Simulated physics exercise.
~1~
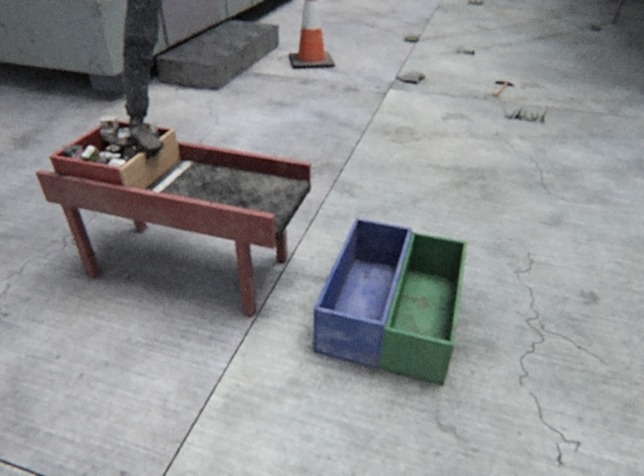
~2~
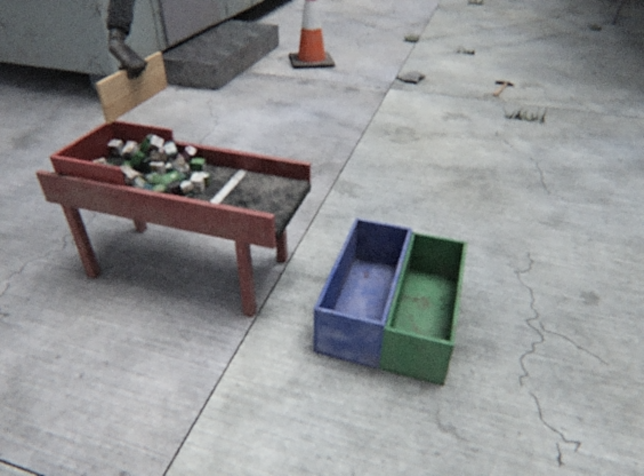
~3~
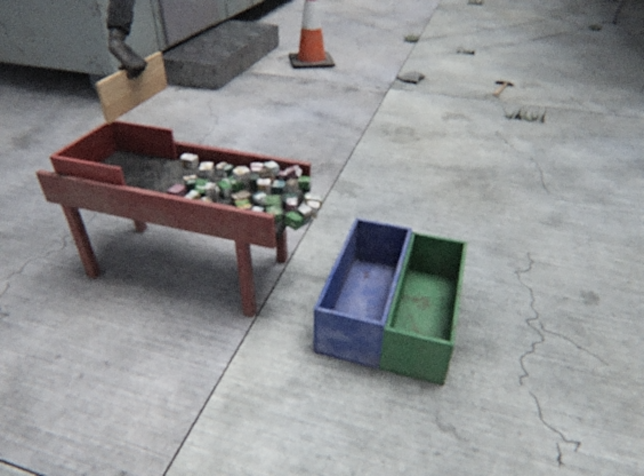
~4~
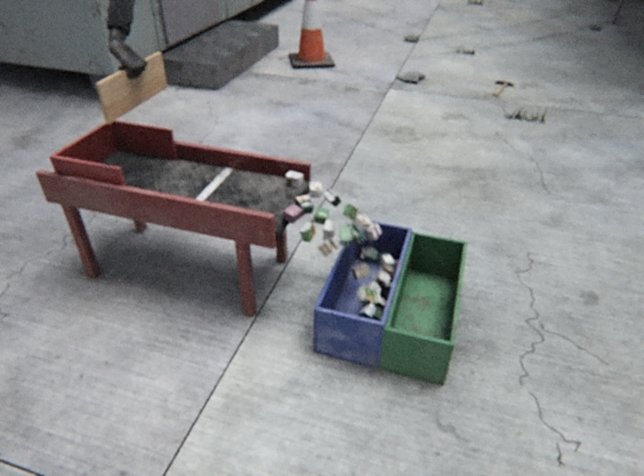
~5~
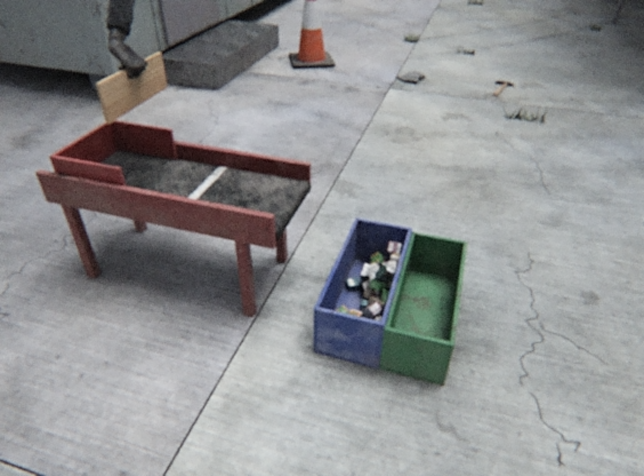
Small cartons ride the belt right as the gate lifts, then drop into the blue box.
